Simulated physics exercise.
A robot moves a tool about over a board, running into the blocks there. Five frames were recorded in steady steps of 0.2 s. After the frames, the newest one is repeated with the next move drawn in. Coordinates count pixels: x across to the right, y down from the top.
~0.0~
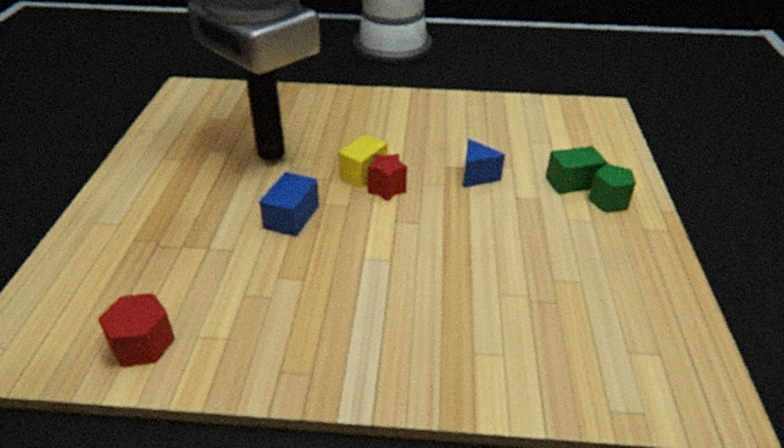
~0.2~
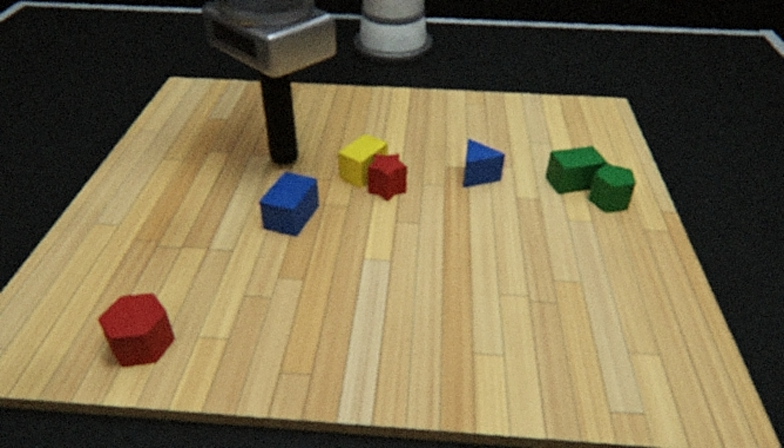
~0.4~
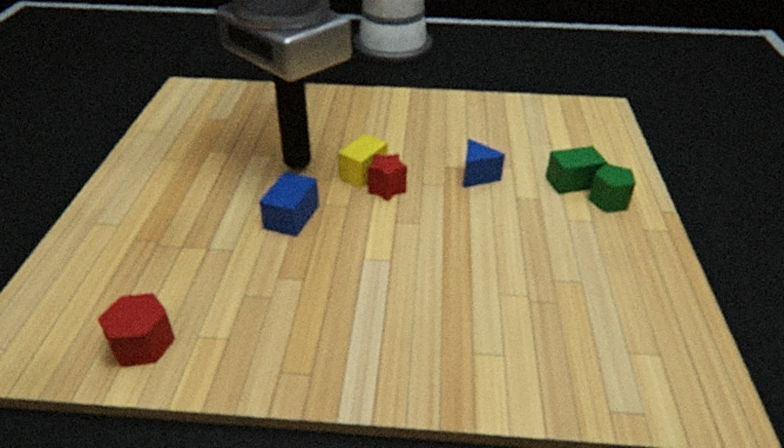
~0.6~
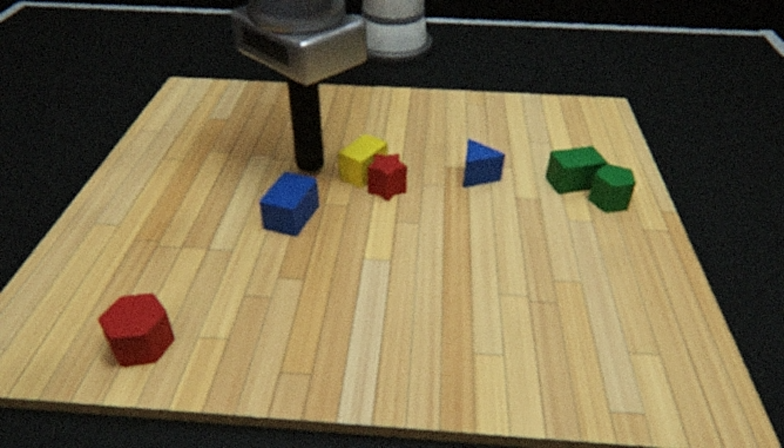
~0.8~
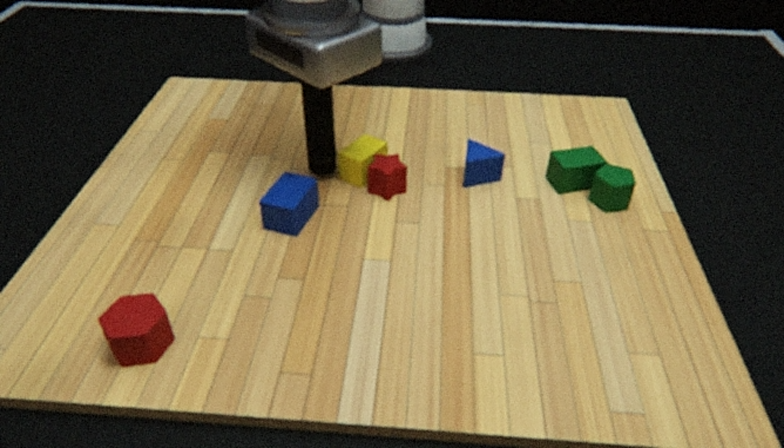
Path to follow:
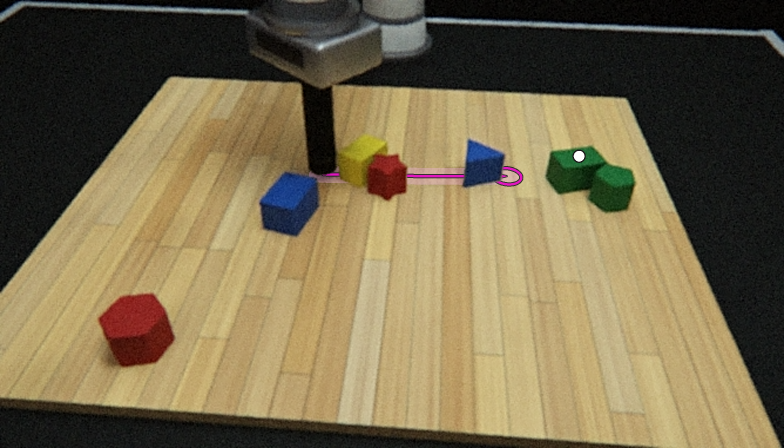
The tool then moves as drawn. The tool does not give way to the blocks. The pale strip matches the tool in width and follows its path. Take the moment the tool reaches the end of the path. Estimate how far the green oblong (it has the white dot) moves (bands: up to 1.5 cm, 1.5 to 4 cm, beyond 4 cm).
It shifts under 1.5 cm.
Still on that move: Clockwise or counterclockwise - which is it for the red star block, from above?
From the top: Clockwise.
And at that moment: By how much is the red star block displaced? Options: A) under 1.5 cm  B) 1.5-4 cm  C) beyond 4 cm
The answer is B.
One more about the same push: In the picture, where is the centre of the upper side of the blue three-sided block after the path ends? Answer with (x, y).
It should be at about (538, 147).
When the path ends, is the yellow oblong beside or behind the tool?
Yes, I think so.
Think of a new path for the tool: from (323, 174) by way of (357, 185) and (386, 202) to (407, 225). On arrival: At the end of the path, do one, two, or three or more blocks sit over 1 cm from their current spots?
Of all the blocks, two travel more than a centimetre.
Drawn move, from (323, 174) to (507, 176); the dot is on the green oblong.
The first path, step by step. One third of the way, tool (385, 169); yellow oblong (412, 143), turned 55° anticlockwise; red star block (413, 166), turned 65° clockwise.
Two thirds of the way, tool (447, 170); yellow oblong (449, 135), turned 115° anticlockwise; red star block (416, 167), turned 80° clockwise.
At the end, tool (508, 170); yellow oblong (450, 134), turned 120° anticlockwise; red star block (416, 167), turned 80° clockwise; blue three-sided block (538, 147), turned 25° anticlockwise; green oblong still.
